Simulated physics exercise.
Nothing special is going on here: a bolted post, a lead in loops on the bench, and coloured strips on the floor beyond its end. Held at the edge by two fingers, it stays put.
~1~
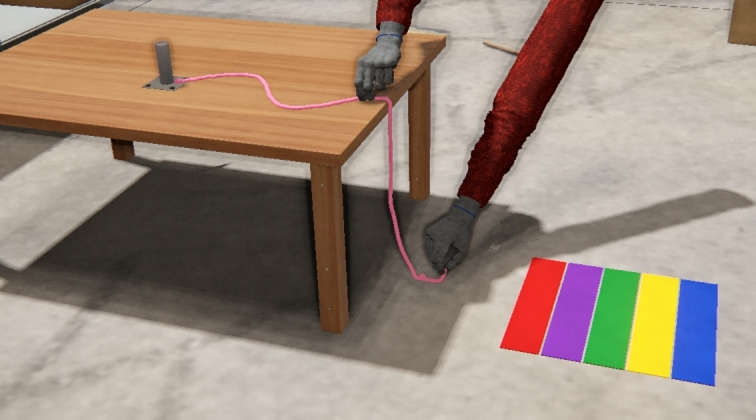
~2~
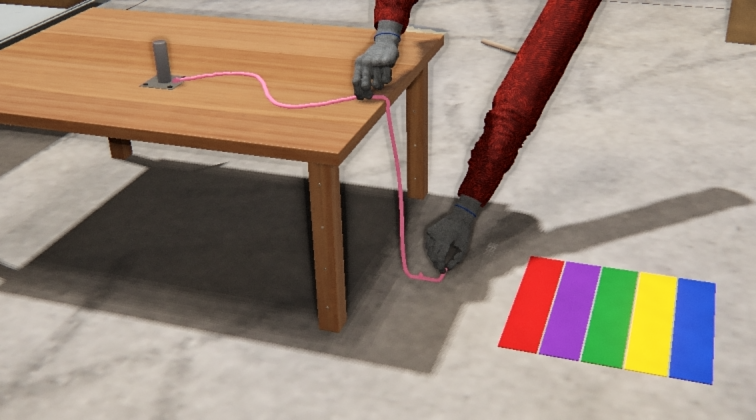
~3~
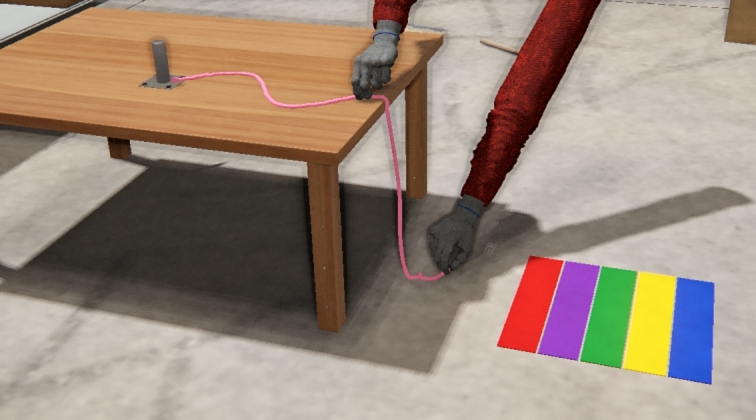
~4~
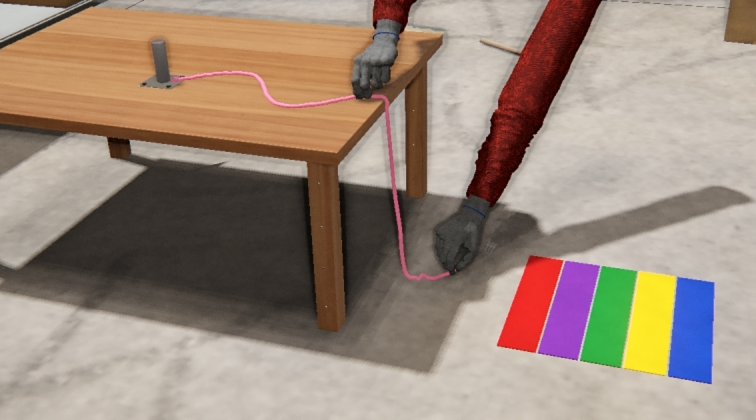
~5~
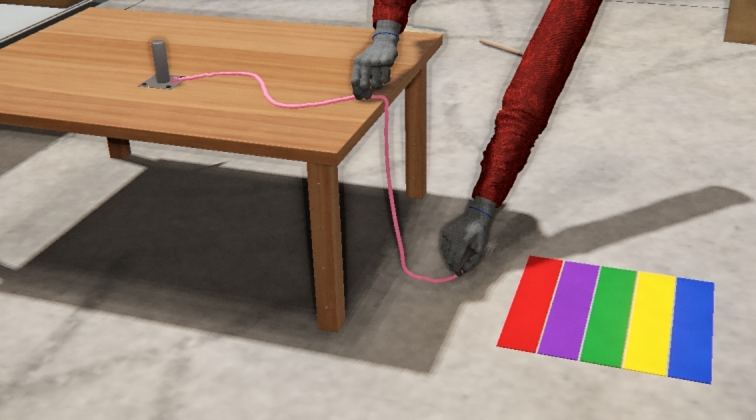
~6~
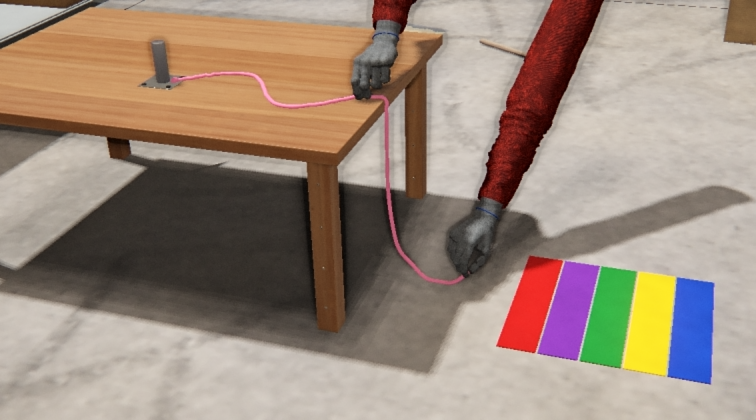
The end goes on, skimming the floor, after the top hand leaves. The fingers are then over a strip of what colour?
A yellow strip.
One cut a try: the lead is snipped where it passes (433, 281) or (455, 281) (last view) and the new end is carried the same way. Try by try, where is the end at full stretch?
In order, roughly (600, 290) and (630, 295).
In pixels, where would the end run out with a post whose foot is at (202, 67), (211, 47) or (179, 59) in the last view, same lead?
(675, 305), (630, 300) and (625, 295).
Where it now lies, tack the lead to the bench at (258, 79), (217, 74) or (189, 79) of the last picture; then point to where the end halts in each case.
Going through the tries, I'd expect close to (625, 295), (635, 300) and lastly (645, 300).
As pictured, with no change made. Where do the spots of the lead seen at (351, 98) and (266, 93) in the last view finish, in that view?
(409, 122) and (303, 94).
Early on, end near (582, 290); over purple.
Midway, end near (627, 297); over green.
At the end of the slack, end near (654, 301); over yellow. Over yellow.
